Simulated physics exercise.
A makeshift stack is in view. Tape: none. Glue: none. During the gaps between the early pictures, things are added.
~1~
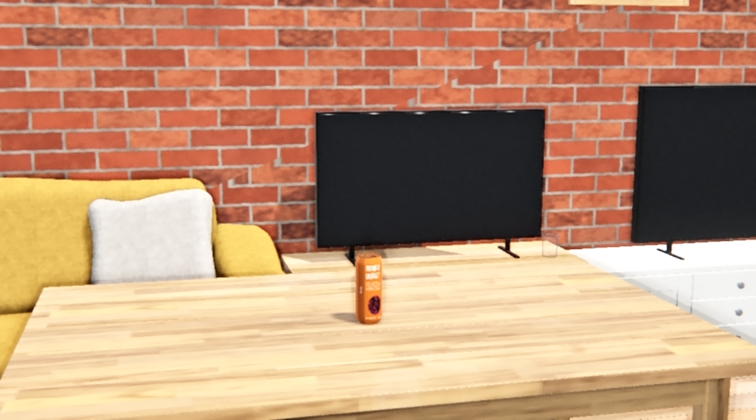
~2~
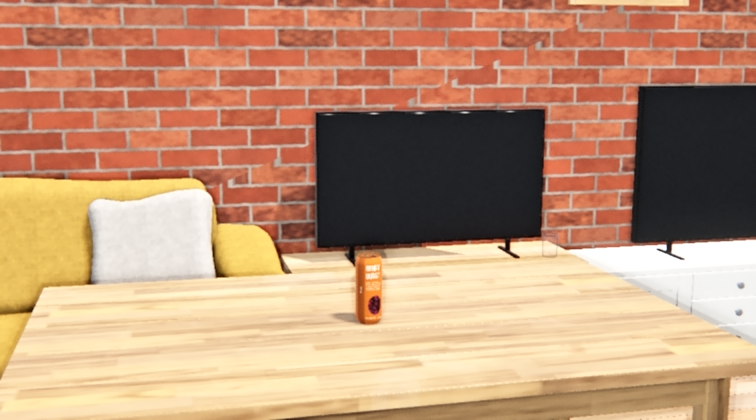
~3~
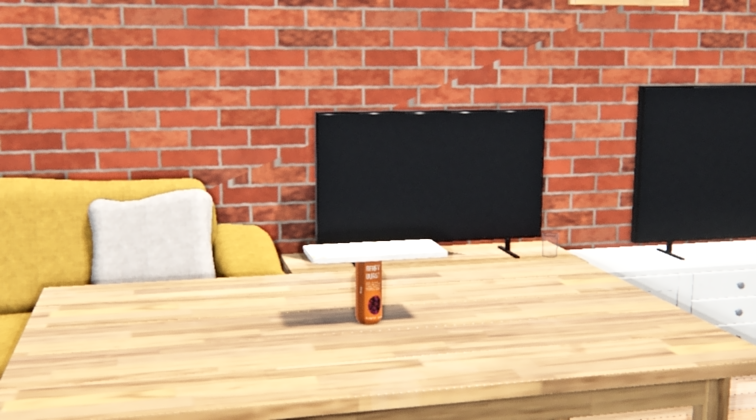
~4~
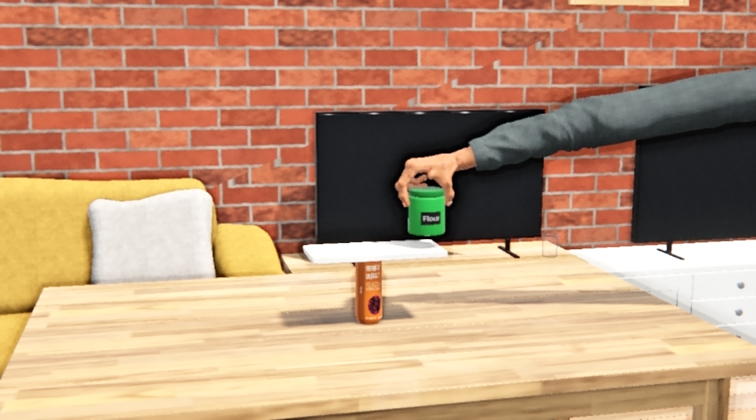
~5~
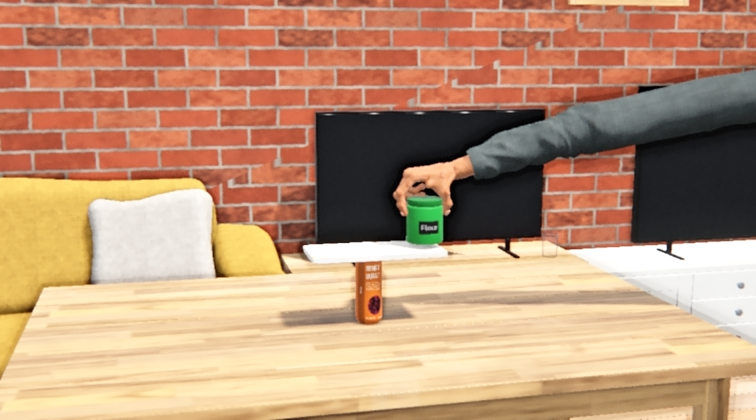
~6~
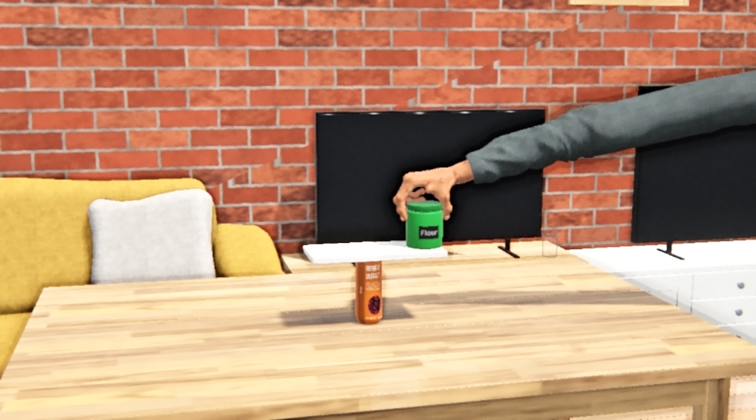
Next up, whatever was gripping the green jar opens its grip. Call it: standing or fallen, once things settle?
Fallen.
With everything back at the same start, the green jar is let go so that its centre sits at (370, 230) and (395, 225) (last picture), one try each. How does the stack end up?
In case one it stays upright, while in case two it tumbles.
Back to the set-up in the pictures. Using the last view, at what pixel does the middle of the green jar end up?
Near (473, 299).
Then, 0.40 s on from there, green jar now fallen; white board turned 68° from how it was put.
Then, 0.70 s on from there, white board now fallen; orange can turned 65° from how it was put.
In the end, fallen, orange can, white board and green jar. At the end, from the last picture's camera, green jar near (473, 299). The stack comes apart.
